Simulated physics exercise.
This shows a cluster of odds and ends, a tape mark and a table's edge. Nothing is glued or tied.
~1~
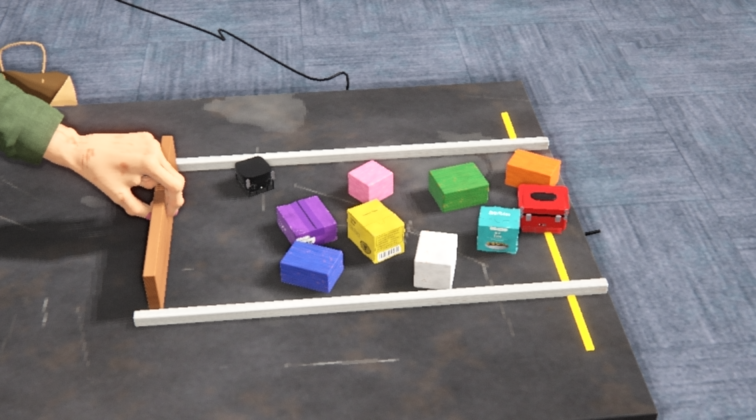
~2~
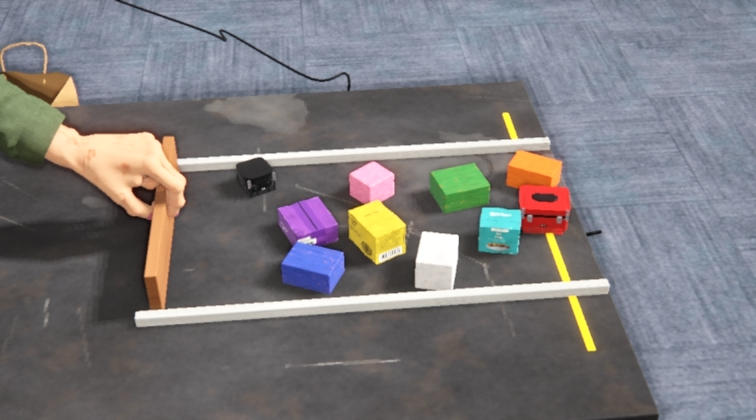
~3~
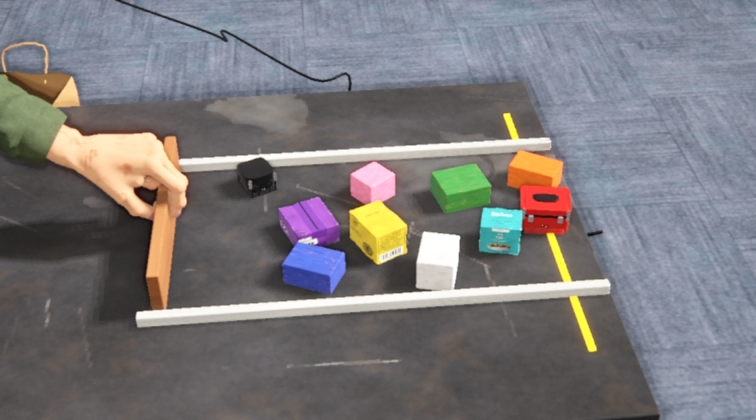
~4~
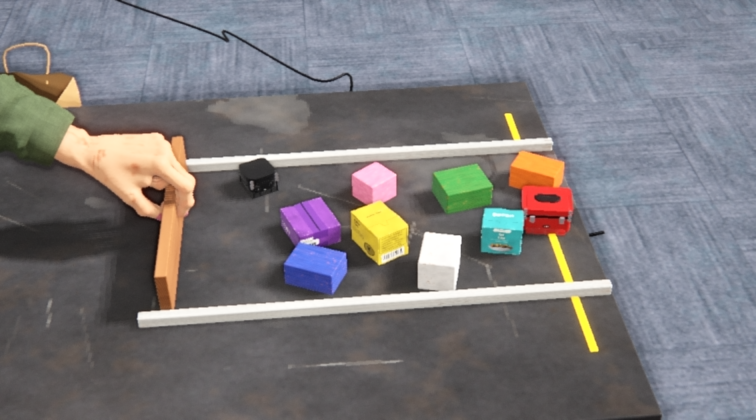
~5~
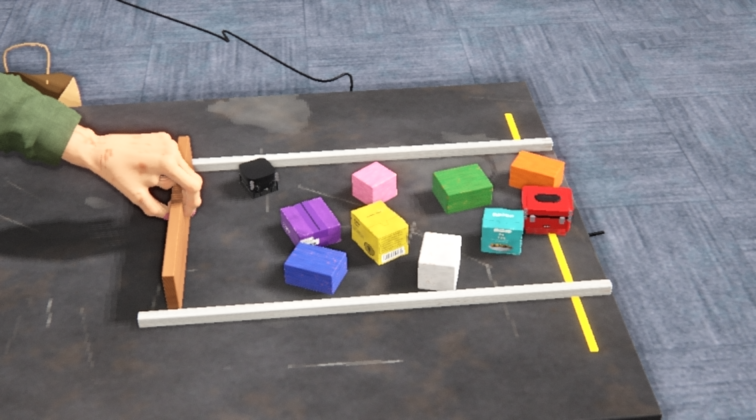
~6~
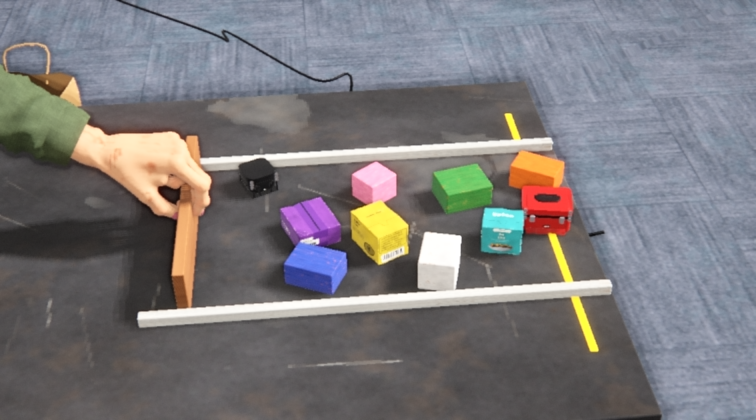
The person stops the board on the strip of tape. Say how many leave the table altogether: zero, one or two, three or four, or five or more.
Here the number that fall off is five or more.
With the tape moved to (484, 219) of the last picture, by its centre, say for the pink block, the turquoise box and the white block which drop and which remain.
The pink block holds on; the turquoise box drops off; the white block does not fall.
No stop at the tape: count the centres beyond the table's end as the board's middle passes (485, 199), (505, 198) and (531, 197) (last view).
The counts: 3, 3 and 6.
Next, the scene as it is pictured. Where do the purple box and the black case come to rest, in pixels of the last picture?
The purple box at (569, 211), the black case at (542, 160).
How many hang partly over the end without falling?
That would be 2.
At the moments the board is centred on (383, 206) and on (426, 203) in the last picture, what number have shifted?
First 6, then 8.
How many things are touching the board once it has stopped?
It touches 4.
Soon after, none off yet; orange block at rest near (537, 174); red case at rest near (546, 210); turquoise box at rest near (502, 231).
After that, none off yet; orange block at rest near (537, 174); red case at rest near (547, 210); turquoise box displaced about its own width near (549, 232).
In the end, the number that fall off is five or more; gone, yellow box, white block, green block, turquoise box, red case and orange block.
